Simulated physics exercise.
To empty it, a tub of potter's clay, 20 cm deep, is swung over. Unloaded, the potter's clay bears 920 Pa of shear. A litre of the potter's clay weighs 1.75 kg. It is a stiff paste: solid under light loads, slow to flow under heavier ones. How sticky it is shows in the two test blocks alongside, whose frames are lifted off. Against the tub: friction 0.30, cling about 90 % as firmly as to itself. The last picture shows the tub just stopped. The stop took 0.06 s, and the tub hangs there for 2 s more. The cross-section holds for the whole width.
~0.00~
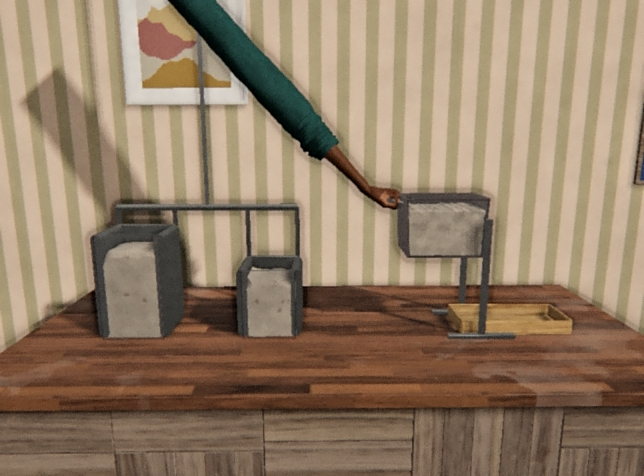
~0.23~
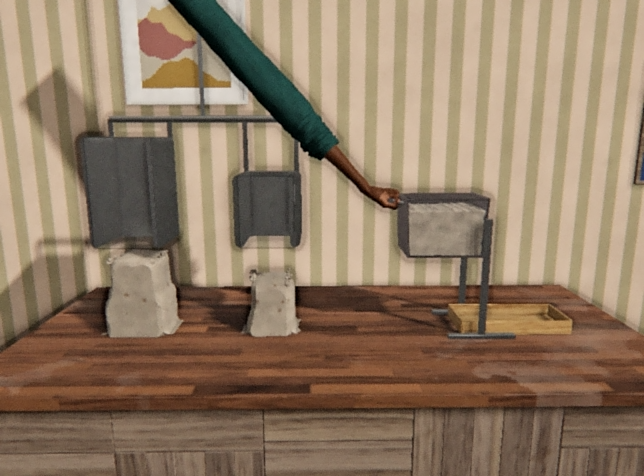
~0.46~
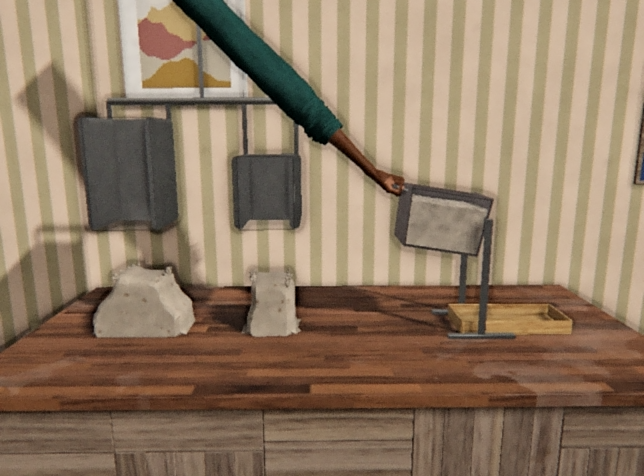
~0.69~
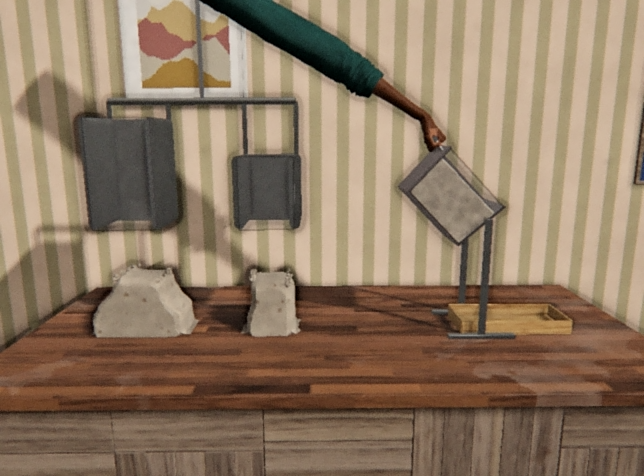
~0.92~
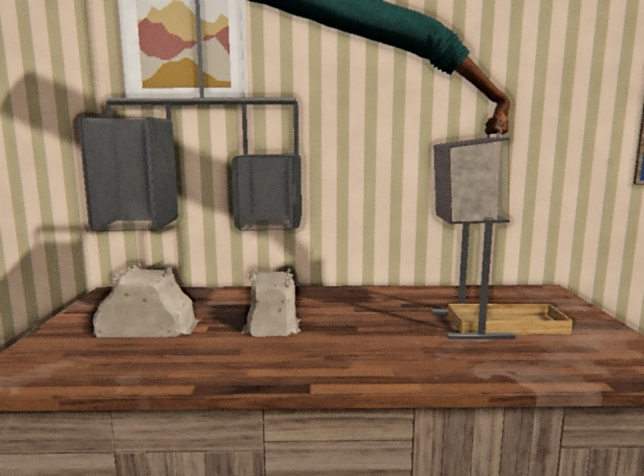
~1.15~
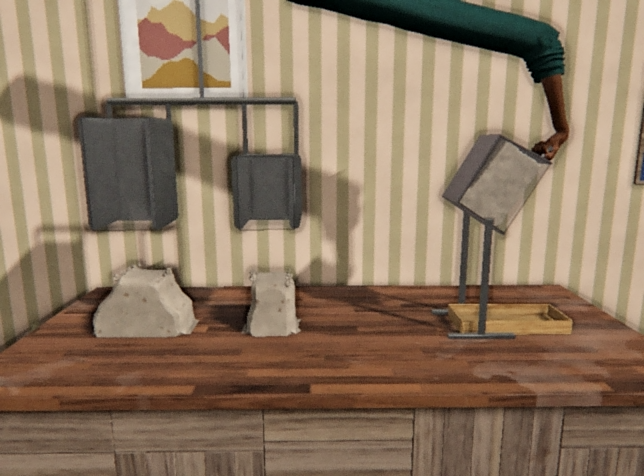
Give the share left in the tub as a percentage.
It comes to some 10 %.
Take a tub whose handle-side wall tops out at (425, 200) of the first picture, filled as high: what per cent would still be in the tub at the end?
Then about 10 %.
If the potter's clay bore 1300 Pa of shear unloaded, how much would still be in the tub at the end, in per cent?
In that case some 10 per cent.
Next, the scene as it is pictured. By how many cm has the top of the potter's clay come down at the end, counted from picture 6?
Some 17 cm.
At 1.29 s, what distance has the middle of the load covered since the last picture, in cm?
Some 10 cm.
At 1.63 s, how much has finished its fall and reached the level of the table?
Some 80 per cent.
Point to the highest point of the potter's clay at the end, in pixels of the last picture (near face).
Near (467, 194).
After 1.29 s, the tub is at 120 degrees and holds 61 %.
After 1.46 s, the tub is at 120 degrees and holds 10 %.
After 1.63 s, the tub is at 120 degrees and holds 10 %.
After 1.80 s, the tub is at 120 degrees and holds 10 %.
After 3.15 s, the tub is at 120 degrees and holds 10 %.
